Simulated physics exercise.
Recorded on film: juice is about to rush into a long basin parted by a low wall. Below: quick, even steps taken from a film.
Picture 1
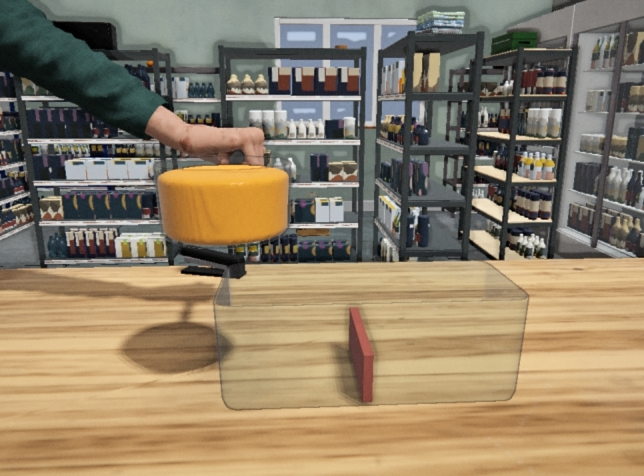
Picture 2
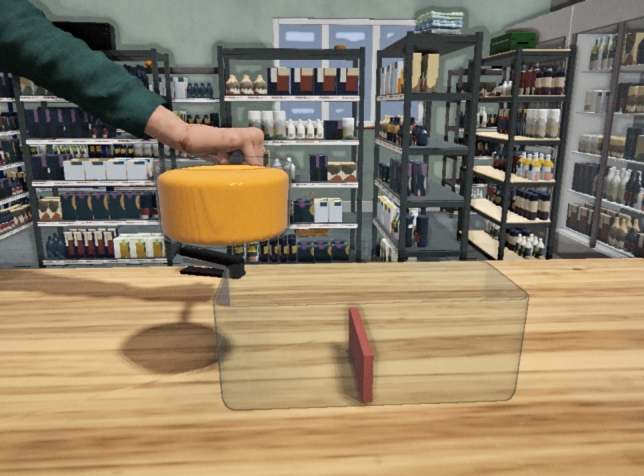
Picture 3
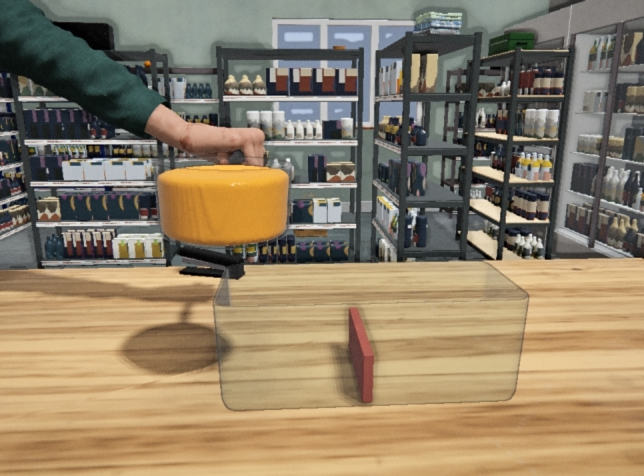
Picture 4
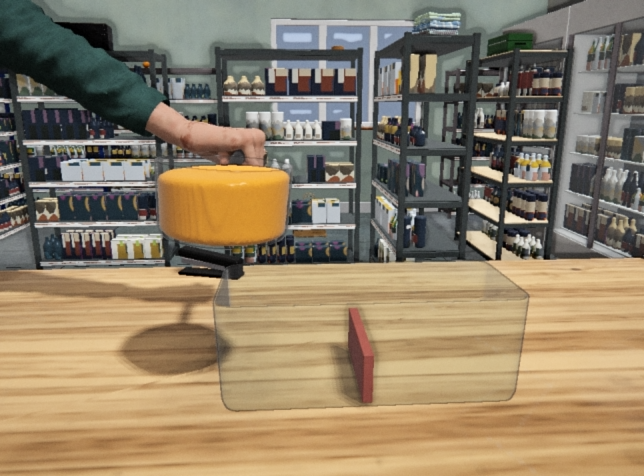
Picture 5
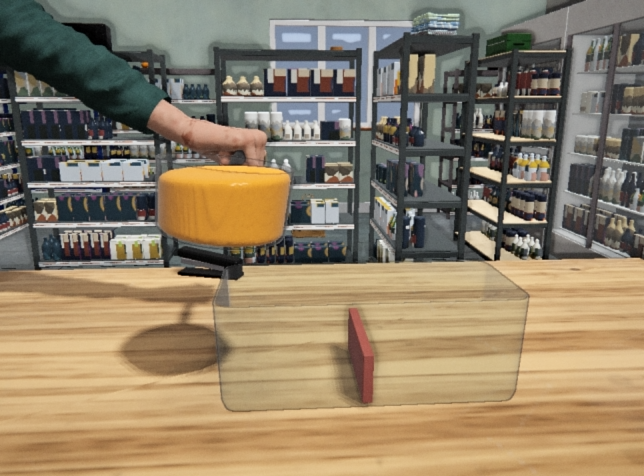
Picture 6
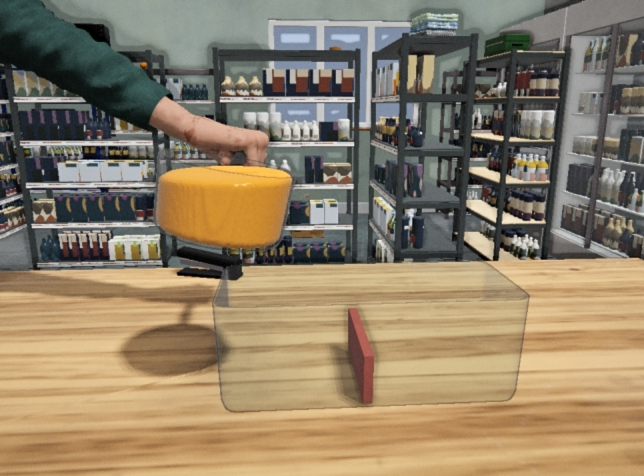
An orange pot held by a hand from above tilting slightly to the right beside a clear basin with a low red divider.
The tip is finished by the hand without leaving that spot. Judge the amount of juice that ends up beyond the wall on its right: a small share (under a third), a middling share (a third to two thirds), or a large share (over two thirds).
A small share.
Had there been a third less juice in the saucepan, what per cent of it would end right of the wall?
Roughly 0 in a hundred.
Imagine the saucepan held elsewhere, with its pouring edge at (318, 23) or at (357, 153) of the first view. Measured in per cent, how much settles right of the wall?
First about 80, then 90 per cent.
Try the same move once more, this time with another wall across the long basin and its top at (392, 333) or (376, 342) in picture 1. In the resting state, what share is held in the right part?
Record: Case 1 near 5 %, case 2 near 15 %.
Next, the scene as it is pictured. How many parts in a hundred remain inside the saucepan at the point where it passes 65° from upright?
Remaining share, estimated: 55 %.
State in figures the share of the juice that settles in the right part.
It comes to about 25 per cent.
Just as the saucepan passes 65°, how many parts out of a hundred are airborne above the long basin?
Something like 25 per cent of it.
A moment on, the saucepan is tipped part way and 54 per cent is still to pour, 14 is left of the wall and 8 right of it.
Next, the saucepan is tipped right over and 7 per cent is still to pour, 63 is left of the wall and 25 right of it.
Then the saucepan is tipped right over and 0 per cent is still to pour, 74 is left of the wall and 25 right of it.
Later the saucepan is tipped right over and 0 per cent is still to pour, 74 is left of the wall and 25 right of it.
Finally, 74 per cent lies left of the wall, 25 right of it and 0 outside.
